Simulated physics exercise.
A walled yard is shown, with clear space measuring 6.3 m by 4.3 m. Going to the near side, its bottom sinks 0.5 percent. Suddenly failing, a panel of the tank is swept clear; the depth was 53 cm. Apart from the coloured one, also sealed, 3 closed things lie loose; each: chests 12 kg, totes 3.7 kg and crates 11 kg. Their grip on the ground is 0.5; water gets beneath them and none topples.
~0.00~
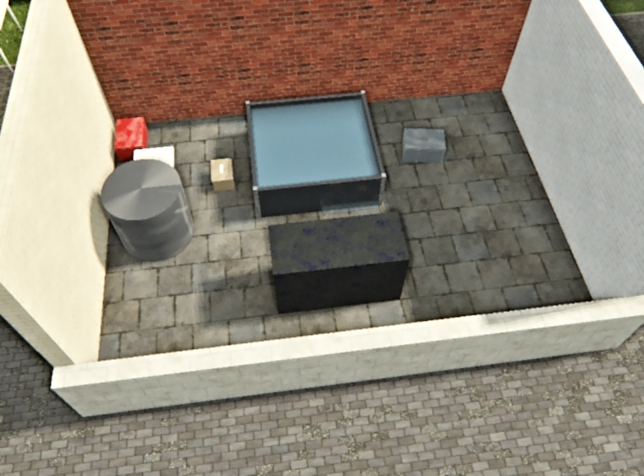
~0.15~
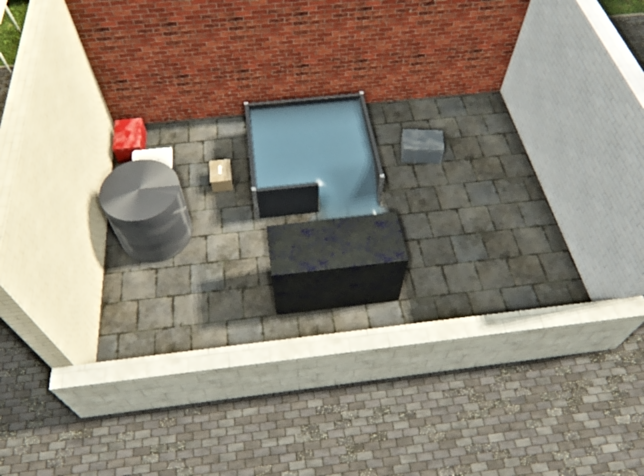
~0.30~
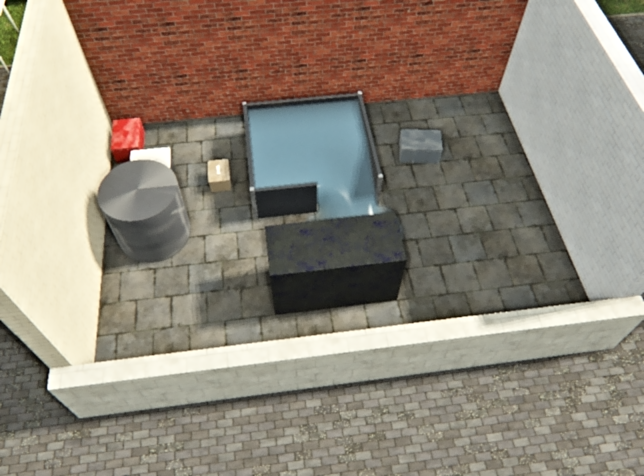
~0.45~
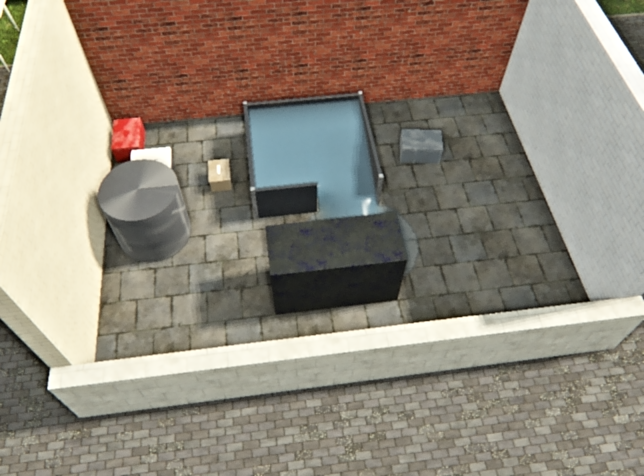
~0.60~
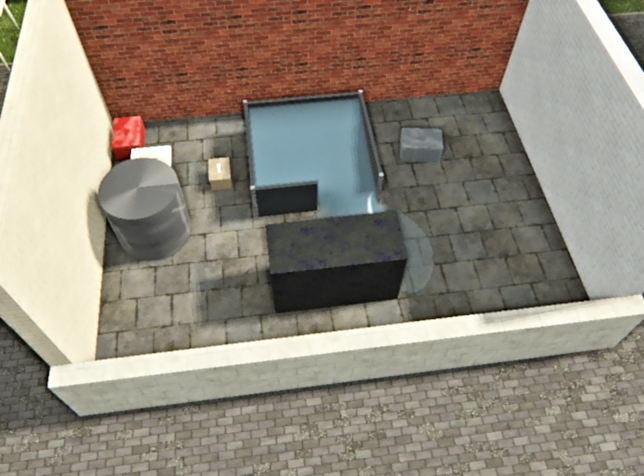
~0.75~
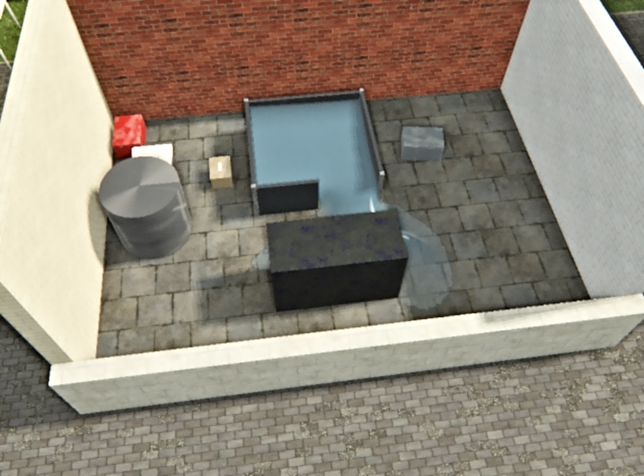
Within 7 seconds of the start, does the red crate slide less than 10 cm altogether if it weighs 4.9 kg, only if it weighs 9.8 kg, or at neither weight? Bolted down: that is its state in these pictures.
I reckon it moves too far regardless.
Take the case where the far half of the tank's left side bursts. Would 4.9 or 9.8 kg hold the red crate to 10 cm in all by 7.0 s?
Result: Neither option succeeds.
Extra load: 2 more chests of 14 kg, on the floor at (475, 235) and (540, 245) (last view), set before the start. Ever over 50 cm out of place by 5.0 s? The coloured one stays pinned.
Result, in order - above threshold; above threshold.
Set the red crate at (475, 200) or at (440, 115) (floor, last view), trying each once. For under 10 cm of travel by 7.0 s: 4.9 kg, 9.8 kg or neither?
Order kept: Both picks fail, both picks fail.
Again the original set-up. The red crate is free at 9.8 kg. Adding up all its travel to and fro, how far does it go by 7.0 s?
The total path comes to around 20 cm.
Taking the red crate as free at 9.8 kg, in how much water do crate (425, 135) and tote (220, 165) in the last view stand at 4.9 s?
Close to 2 and 3 centimetres.
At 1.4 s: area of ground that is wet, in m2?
At that time the wet patch spans about 9.5 m2.
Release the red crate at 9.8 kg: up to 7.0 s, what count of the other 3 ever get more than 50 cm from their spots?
Tally: 0.
After 1.4 s the red crate would be 0 cm from its start with 4.9 kg and 0 cm from its start with 9.8 kg; 0 cm of water round it then.
After 3.1 s the red crate would be 0 cm from its start with 4.9 kg and 0 cm from its start with 9.8 kg; 0 cm of water round it then.
After 4.9 s the red crate would be 5 cm from its start with 4.9 kg and 6 cm from its start with 9.8 kg; 4 cm of water round it then.
After 7.0 s the red crate would be 32 cm from its start with 4.9 kg and 20 cm from its start with 9.8 kg; 6 cm of water round it then.
